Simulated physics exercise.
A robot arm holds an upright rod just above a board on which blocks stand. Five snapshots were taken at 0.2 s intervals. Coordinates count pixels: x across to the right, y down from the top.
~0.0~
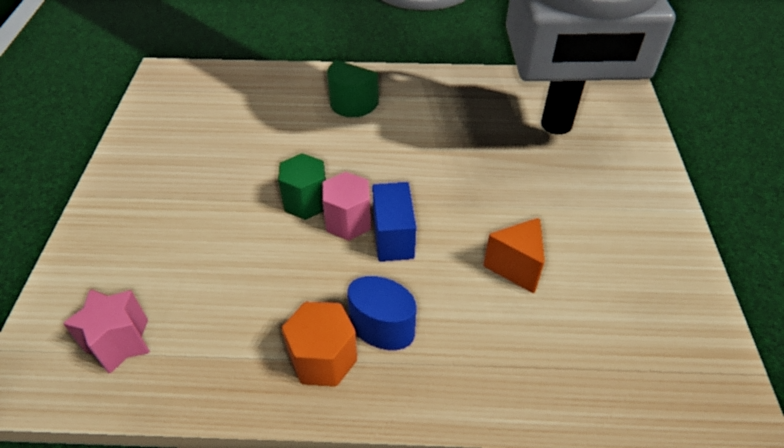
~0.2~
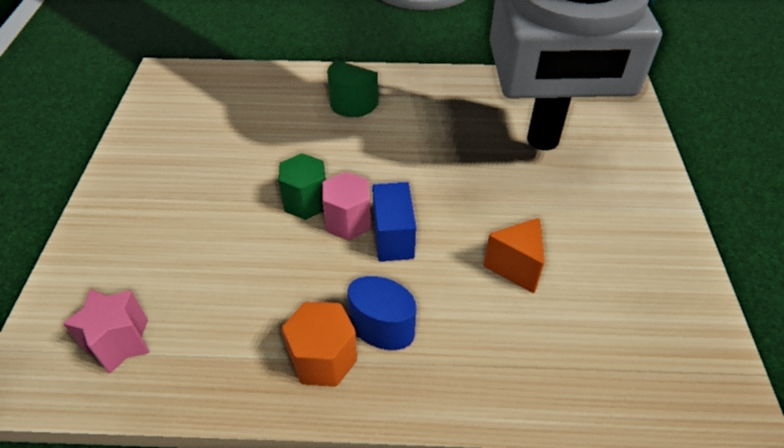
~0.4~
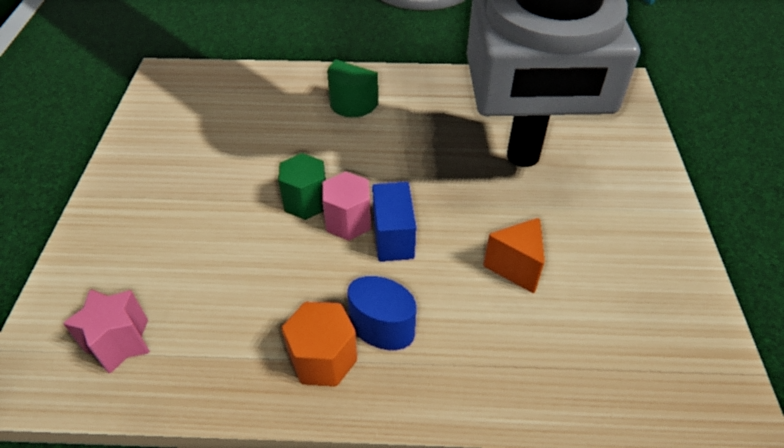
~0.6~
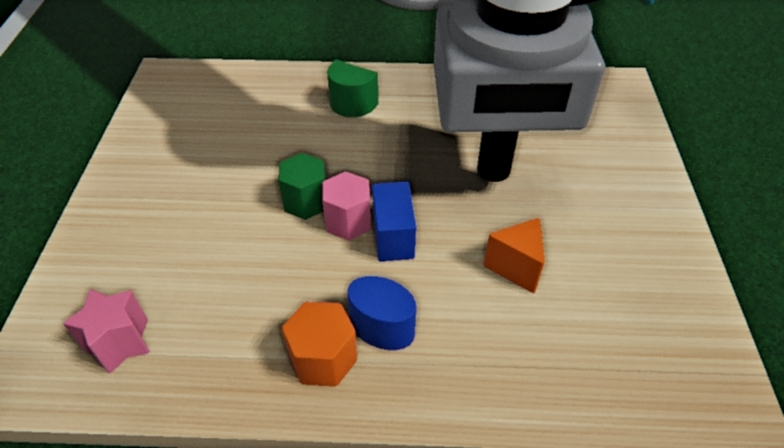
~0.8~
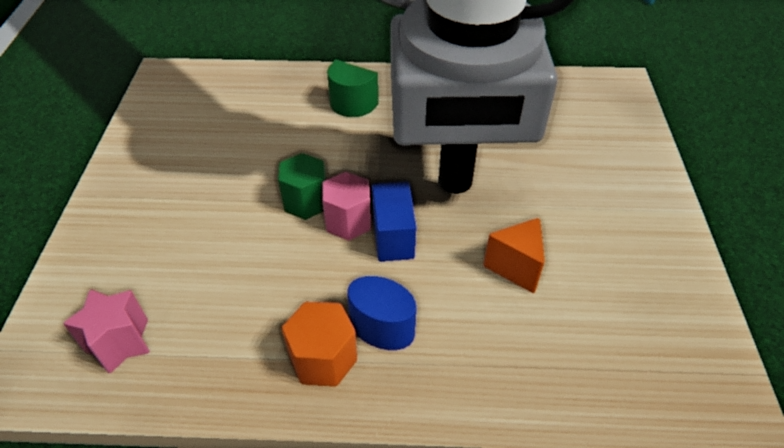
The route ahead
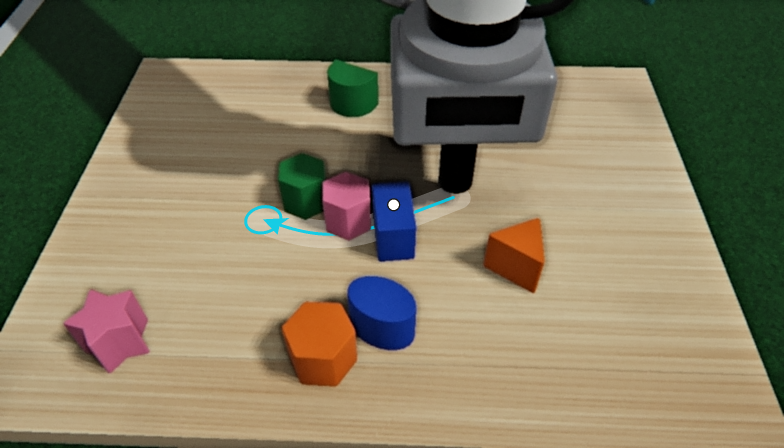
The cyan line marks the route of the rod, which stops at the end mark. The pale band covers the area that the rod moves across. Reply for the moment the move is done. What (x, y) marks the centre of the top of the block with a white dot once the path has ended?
I'd say the block with a white dot ends with its top centre at (358, 231).
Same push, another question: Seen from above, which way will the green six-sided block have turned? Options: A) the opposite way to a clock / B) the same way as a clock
The answer is B.
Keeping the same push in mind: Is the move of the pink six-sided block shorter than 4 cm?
No, that is not what happens.
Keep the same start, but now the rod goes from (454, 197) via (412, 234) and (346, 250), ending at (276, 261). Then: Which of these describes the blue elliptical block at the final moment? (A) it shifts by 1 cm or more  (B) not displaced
Choice B: Not displaced.
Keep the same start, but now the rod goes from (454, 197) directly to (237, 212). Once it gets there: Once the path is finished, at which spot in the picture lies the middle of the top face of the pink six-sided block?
It is at (296, 207).
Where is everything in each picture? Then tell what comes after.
The first frame shows tip of the rod (556, 125), middles of tops, green six-sided block (301, 170), pink six-sided block (346, 189), blue rectangle (394, 205).
The second frame shows rod (543, 140), nothing pushed.
The third frame shows rod (523, 156), nothing pushed.
The fourth frame shows rod (494, 171), nothing pushed.
The fifth frame shows rod (455, 182), green six-sided block (301, 170), pink six-sided block (346, 189), blue rectangle (394, 205).
The line goes from (454, 197) by way of (394, 220) and (328, 234) to (263, 220); the dot is on the blue rectangle.
On the path given first. One third of the way, rod (393, 205); pink six-sided block (326, 197), turned 35° clockwise; blue rectangle (378, 219), turned 35° anticlockwise.
Two thirds of the way, rod (325, 219); green six-sided block (289, 165), turned 30° clockwise; pink six-sided block (281, 200), turned 75° clockwise; blue rectangle (358, 231), turned 85° anticlockwise.
At the end, rod (260, 204); green six-sided block (284, 163), turned 50° clockwise; pink six-sided block (213, 195), turned 40° clockwise; blue rectangle (358, 231), turned 85° anticlockwise.
